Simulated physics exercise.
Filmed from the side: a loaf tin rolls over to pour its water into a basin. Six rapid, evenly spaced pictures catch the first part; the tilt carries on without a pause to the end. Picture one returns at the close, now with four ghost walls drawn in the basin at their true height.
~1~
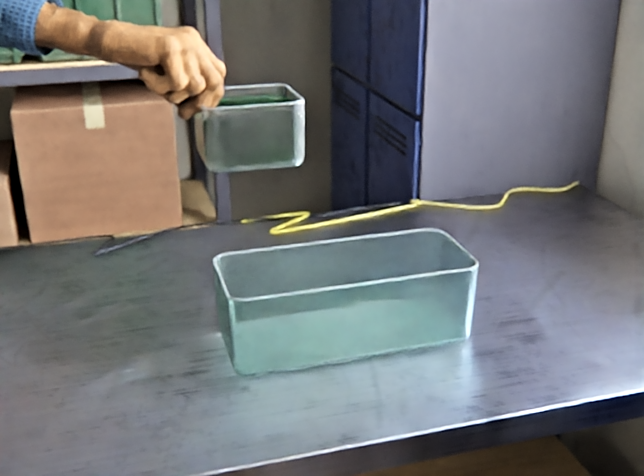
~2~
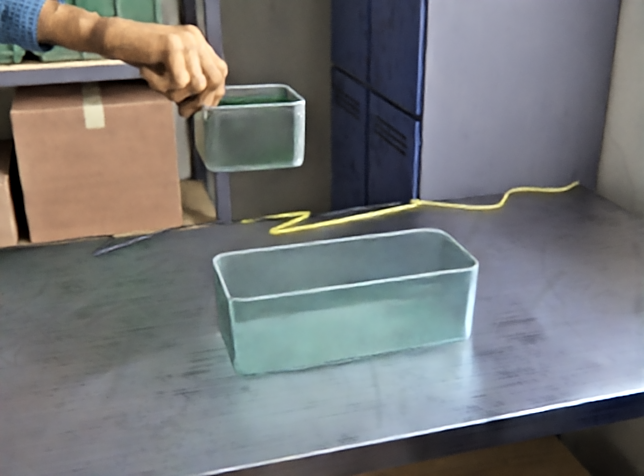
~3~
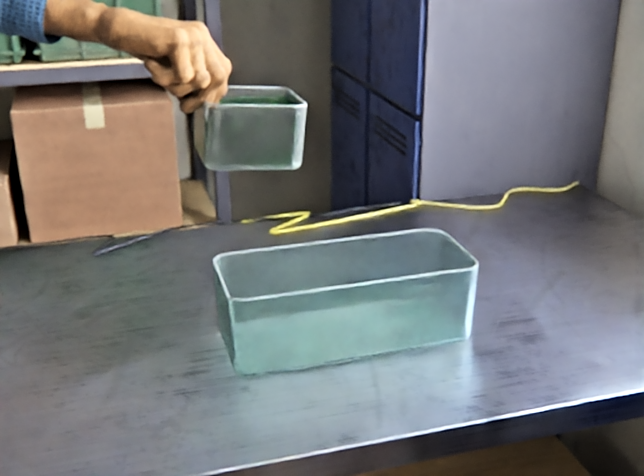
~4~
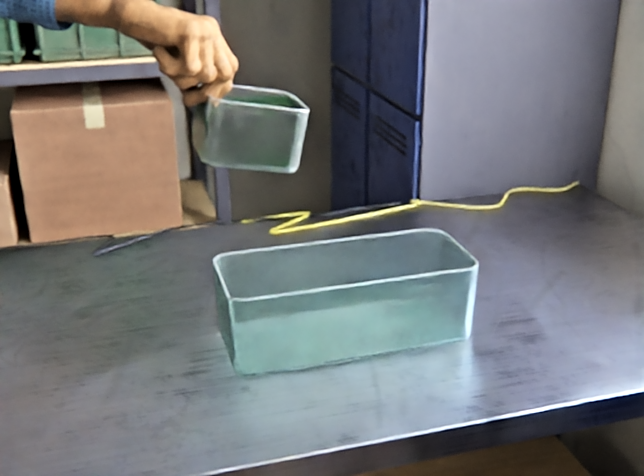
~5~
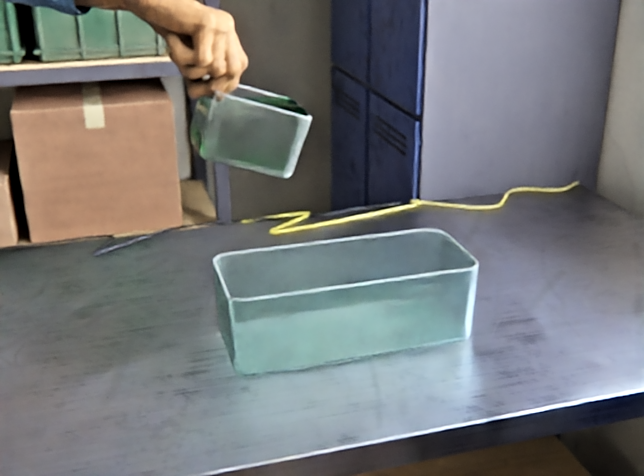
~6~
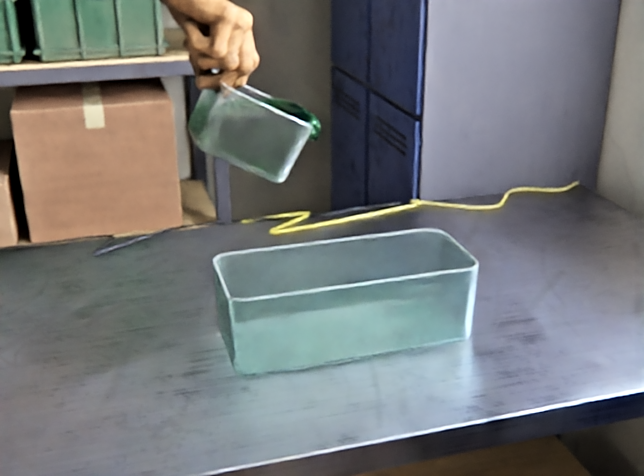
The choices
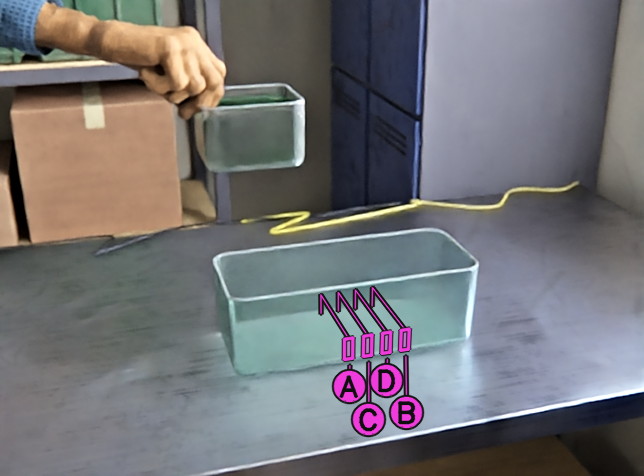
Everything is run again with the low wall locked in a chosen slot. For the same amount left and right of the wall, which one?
Use position D.
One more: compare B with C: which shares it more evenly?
C it is.
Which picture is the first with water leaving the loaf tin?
Picture 5.
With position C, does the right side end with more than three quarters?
No, it does not.
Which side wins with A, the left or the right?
More ends on the right.
On the marked copy, A at (349, 365); B at (405, 356); C at (368, 362); D at (387, 359).
If A is chosen, about 20 % ends left of the wall and 77 % right of it.
If B is chosen, about 81 % ends left of the wall and 16 % right of it; 3 % is lost outside.
If C is chosen, about 38 % ends left of the wall and 60 % right of it.
If D is chosen, about 50 % ends left of the wall and 48 % right of it.
